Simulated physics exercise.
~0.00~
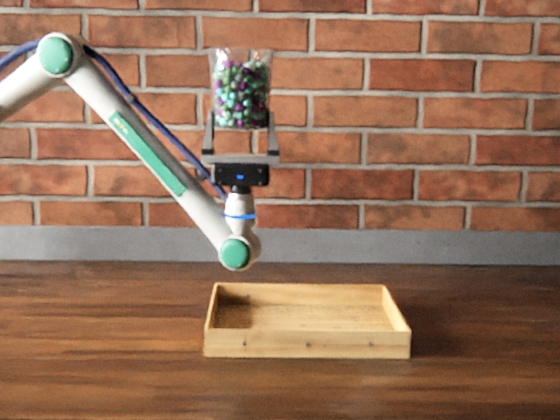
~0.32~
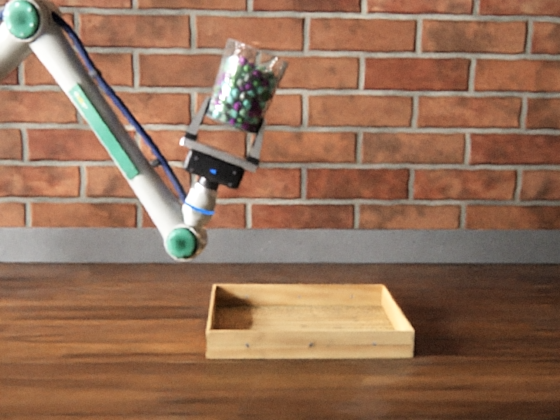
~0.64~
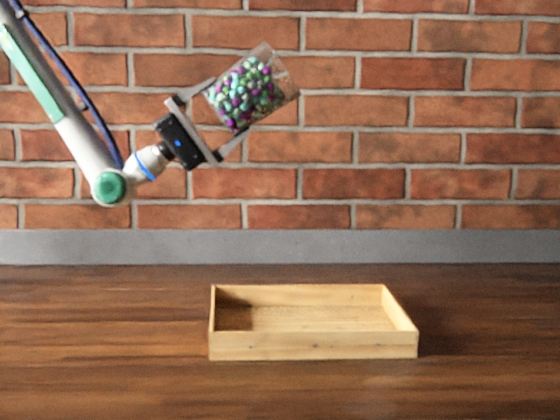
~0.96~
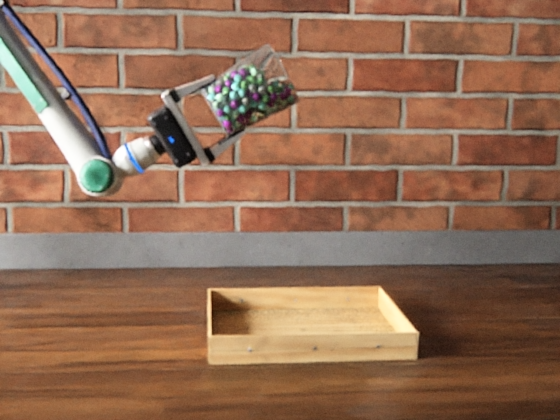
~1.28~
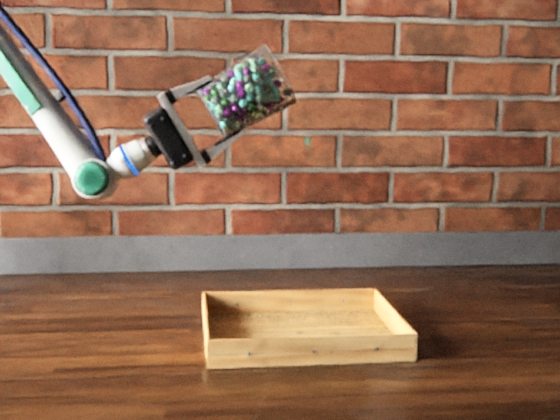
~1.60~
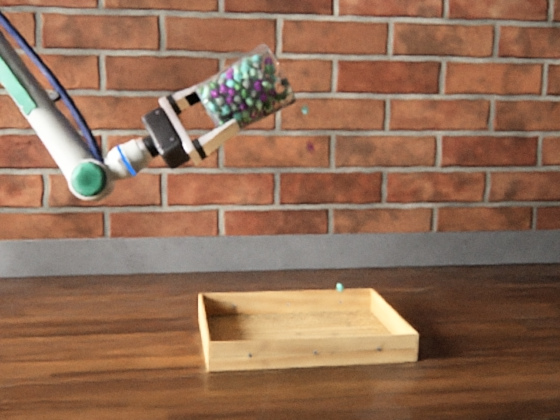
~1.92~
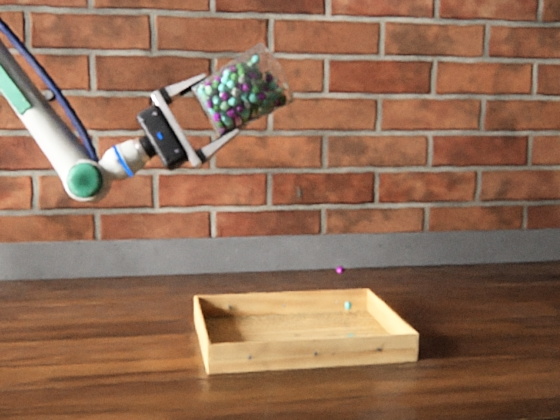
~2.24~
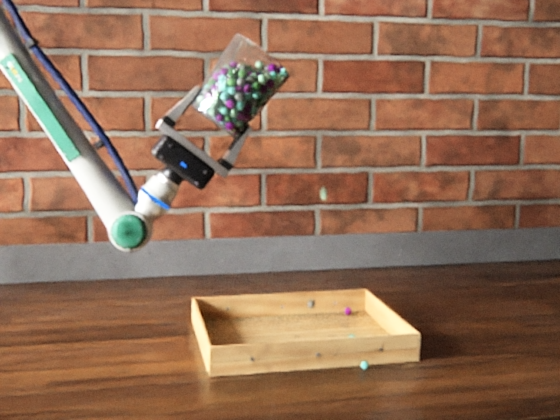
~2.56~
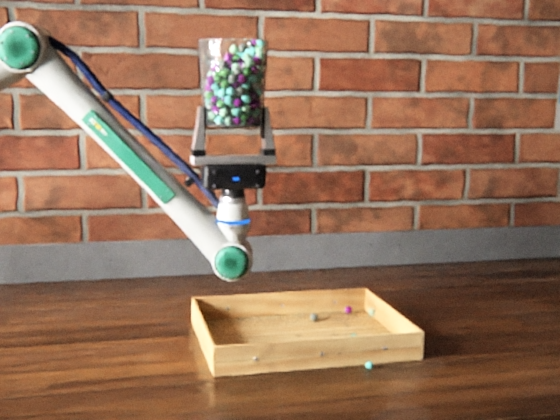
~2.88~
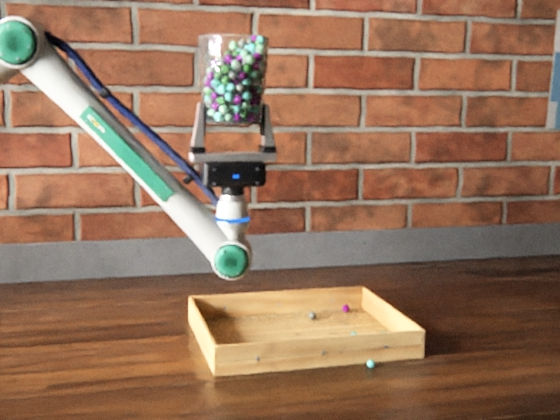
A robot arm tips a beaker of colourful sweets, spills a few around a wooden tray, then rights it.
